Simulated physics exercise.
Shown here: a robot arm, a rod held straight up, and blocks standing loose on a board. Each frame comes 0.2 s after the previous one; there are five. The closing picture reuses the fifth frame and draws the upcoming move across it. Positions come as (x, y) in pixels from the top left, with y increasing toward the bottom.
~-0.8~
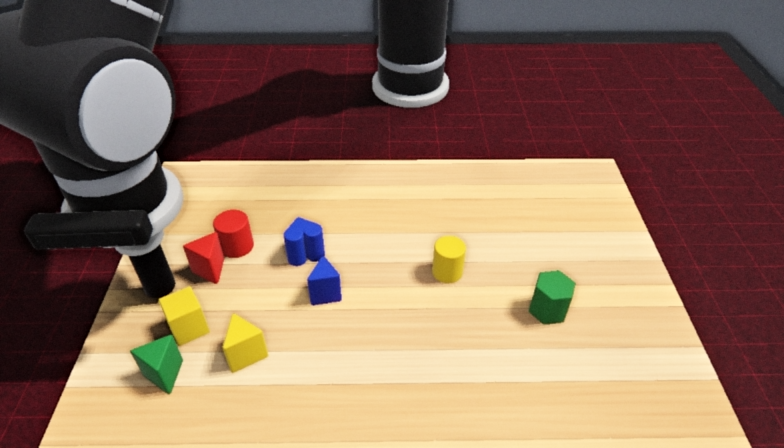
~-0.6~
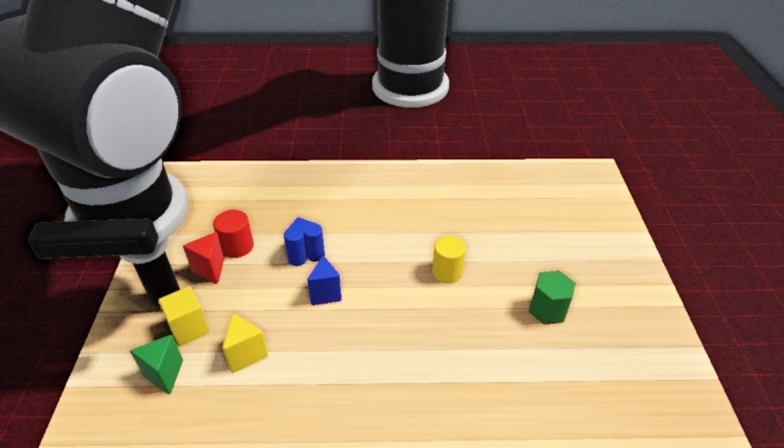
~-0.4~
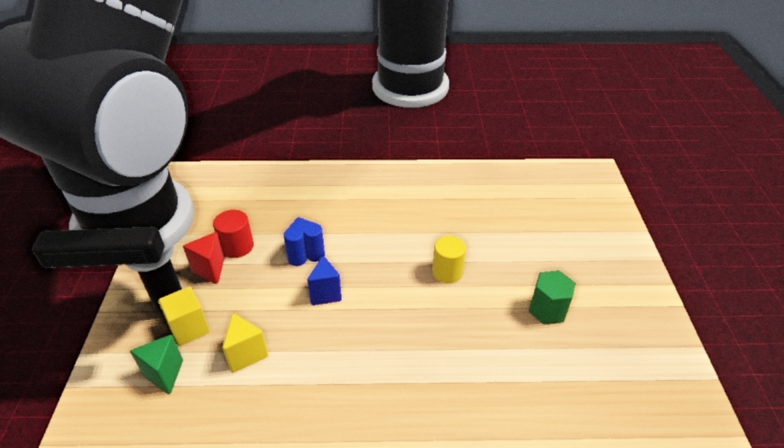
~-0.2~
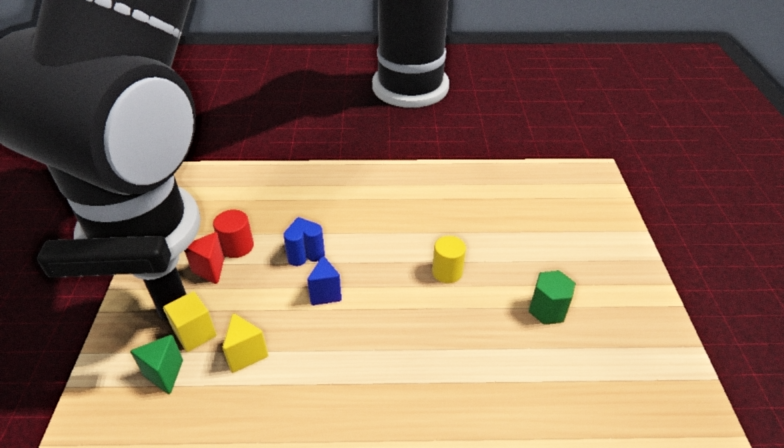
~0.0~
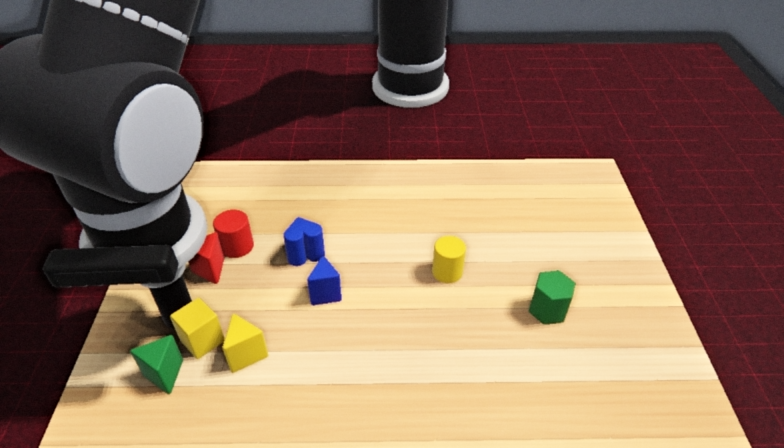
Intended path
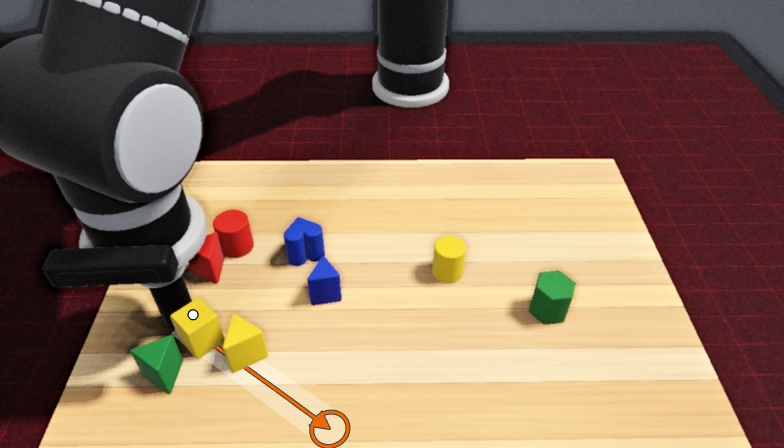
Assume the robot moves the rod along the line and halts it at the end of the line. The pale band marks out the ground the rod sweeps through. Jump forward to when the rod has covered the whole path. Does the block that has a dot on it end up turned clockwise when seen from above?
That would be a no.
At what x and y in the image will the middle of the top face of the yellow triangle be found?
It is at (371, 357).
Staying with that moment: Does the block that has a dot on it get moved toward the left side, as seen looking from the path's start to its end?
Yes
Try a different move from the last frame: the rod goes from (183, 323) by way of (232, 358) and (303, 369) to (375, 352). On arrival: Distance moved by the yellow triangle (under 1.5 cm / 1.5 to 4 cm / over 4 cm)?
I reckon it covers more than 4 cm.
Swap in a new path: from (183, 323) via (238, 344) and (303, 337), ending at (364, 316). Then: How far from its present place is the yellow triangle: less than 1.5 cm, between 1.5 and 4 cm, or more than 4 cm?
Over 4 cm.
The drawn path runs from (183, 323) directly to (330, 429); the dot is on the yellow square block.
The first path, step by step. One third of the way, rod at (227, 349); yellow square block at (249, 344), turned 25° anticlockwise; yellow triangle at (282, 343), turned 15° clockwise.
Two thirds of the way, rod at (276, 384); yellow square block at (309, 372), turned 55° anticlockwise; yellow triangle at (340, 357), turned 15° anticlockwise.
At the end, rod at (329, 423); green triangle not moved; yellow square block at (369, 389), turned 110° anticlockwise; yellow triangle at (371, 357), turned 65° anticlockwise.
